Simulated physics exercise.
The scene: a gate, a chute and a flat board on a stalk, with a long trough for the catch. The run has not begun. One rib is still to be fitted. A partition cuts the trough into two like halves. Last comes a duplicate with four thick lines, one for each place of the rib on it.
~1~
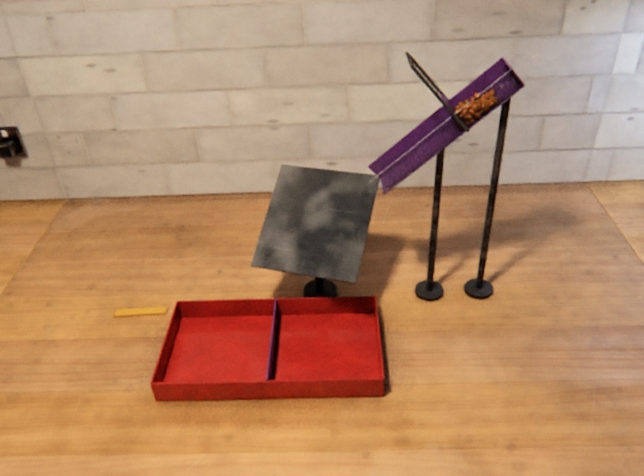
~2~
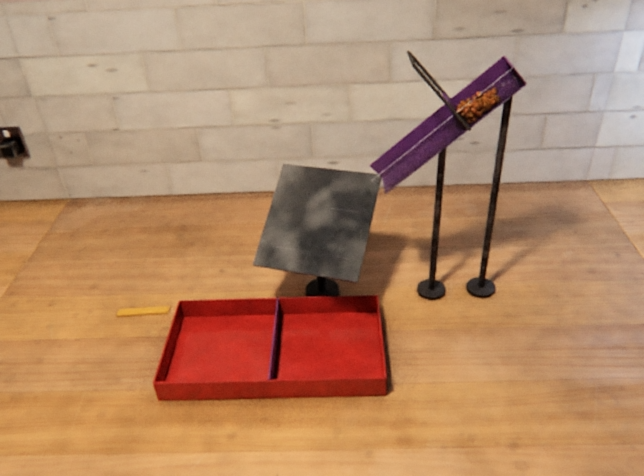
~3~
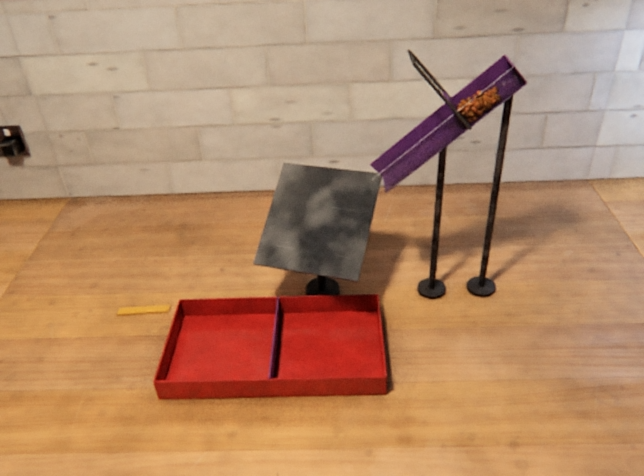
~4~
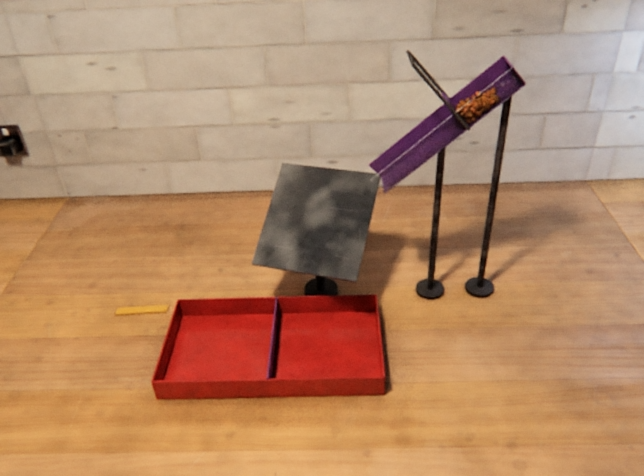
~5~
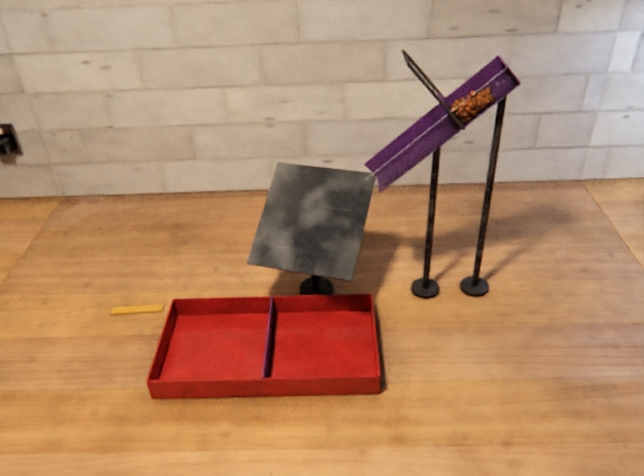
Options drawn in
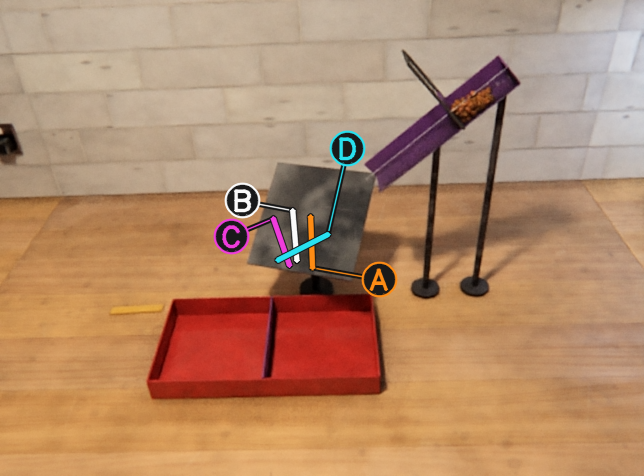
In this clip, a purple chute on black stands holds small orange-brown pieces behind a closed gate, above a tilted dark board and a divided red tray on a wooden surface; nothing moves apart from slight shifts of the view.
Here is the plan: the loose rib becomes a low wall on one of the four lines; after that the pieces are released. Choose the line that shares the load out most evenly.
Choose D.
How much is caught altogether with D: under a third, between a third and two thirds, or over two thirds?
Line D gives over two thirds.
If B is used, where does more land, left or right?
Right.
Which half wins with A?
Right.
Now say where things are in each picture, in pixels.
Load behind the gate (473, 106), cereal balls; lip of the chute (382, 187), sloping fairly steeply, in the first frame.
Middle of the board (318, 219), tilted fairly steeply; middle of its low edge (303, 273); of its high edge (331, 169), in the second frame.
Front corners of the trough (154, 382) and (386, 377); front end of its middle wall (269, 379); gate still shut (449, 101), in the third frame.
Middle of the load (474, 105); lip (383, 185), in the fourth frame.
Middle of the load (469, 104); lip (379, 185), in the fifth frame.
On the marked copy, line A from (310, 216) to (312, 267); line B from (292, 210) to (296, 260); line C from (273, 218) to (289, 265); line D from (328, 234) to (277, 260).
With A, of what is caught, about a tenth in the left half, almost all in the right.
With B, of what is caught, about a tenth in the left half, the larger part in the right.
With C, of what is caught, about a tenth in the left half, the larger part in the right.
With D, of what is caught, roughly two thirds in the left half, roughly a third in the right.
